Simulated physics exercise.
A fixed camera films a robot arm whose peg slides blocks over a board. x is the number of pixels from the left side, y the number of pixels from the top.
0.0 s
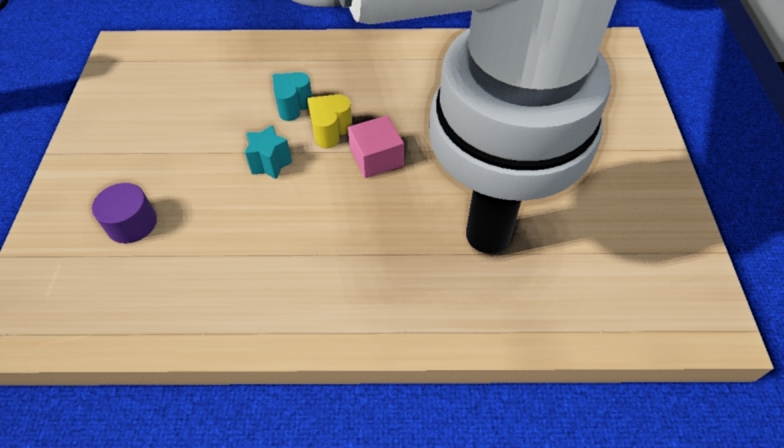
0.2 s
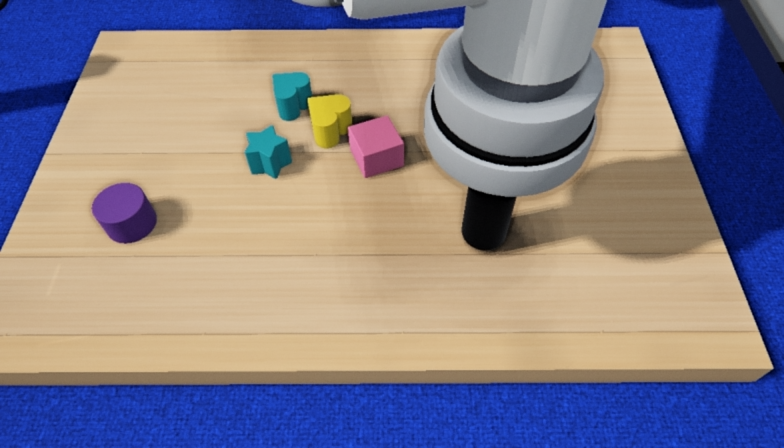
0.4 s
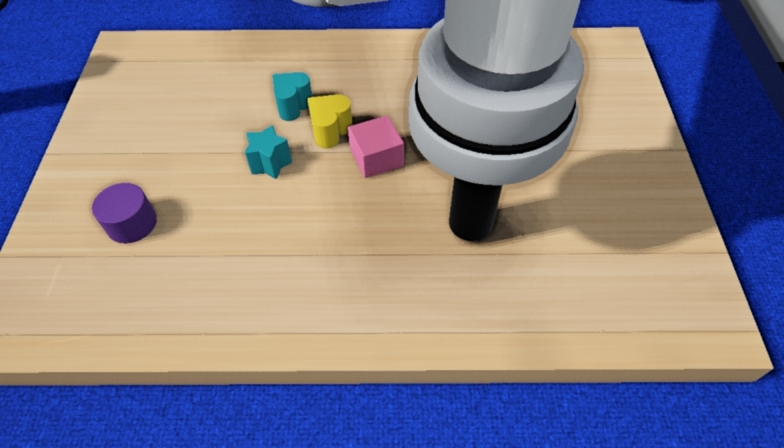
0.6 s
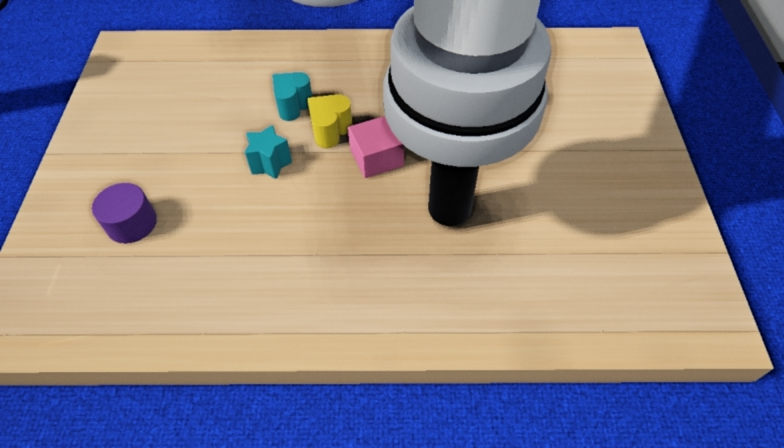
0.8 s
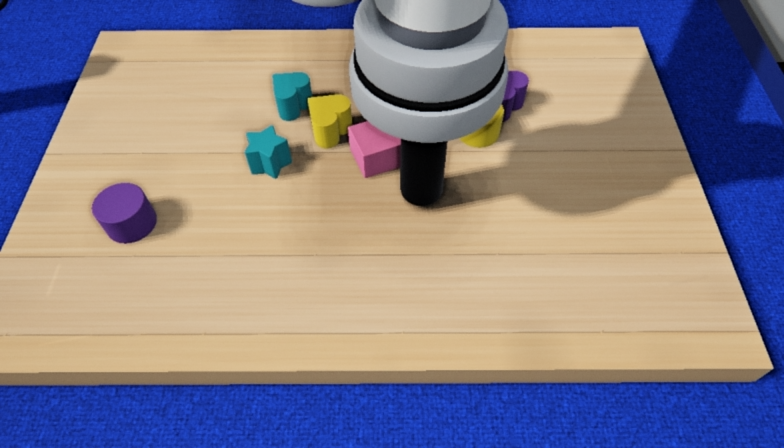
A gray robot arm with a black peg slid up and to the left over a wooden board toward a pink block, revealing yellow and purple pieces behind it, while the blocks all stayed still.
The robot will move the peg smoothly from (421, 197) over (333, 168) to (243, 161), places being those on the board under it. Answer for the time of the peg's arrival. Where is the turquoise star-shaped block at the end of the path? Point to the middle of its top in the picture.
I expect it at (200, 150).
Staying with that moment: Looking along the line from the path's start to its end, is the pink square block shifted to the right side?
Short answer: Yes.
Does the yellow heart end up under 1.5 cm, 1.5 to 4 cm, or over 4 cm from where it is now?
The yellow heart ends up very close, under 1.5 cm away.
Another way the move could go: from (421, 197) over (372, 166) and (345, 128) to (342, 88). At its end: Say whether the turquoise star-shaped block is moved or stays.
Once the peg is done, the turquoise star-shaped block remains in the old spot.
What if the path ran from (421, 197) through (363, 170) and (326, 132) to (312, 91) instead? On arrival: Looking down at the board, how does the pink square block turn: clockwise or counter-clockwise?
It turns clockwise.
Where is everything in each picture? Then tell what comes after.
The first frame shows lower end of the peg at (488, 237), tops of blocks, turquoise star-shaped block at (264, 141), yellow heart at (327, 108), pink square block at (376, 135).
The second frame shows peg at (483, 234), blocks as before.
The third frame shows peg at (470, 225), blocks as before.
The fourth frame shows peg at (449, 210), blocks as before.
The fifth frame shows peg at (421, 191), turquoise star-shaped block at (264, 141), yellow heart at (327, 108), pink square block at (376, 135).
What follows on the original path. One third of the way, peg at (361, 171); pink square block at (363, 123), turned 35° clockwise.
Two thirds of the way, peg at (303, 155); turquoise star-shaped block at (255, 140); pink square block at (362, 121), turned 45° clockwise.
At the end, peg at (241, 155); turquoise star-shaped block at (200, 150), turned 60° anticlockwise; yellow heart not moved; pink square block at (362, 121), turned 45° clockwise.
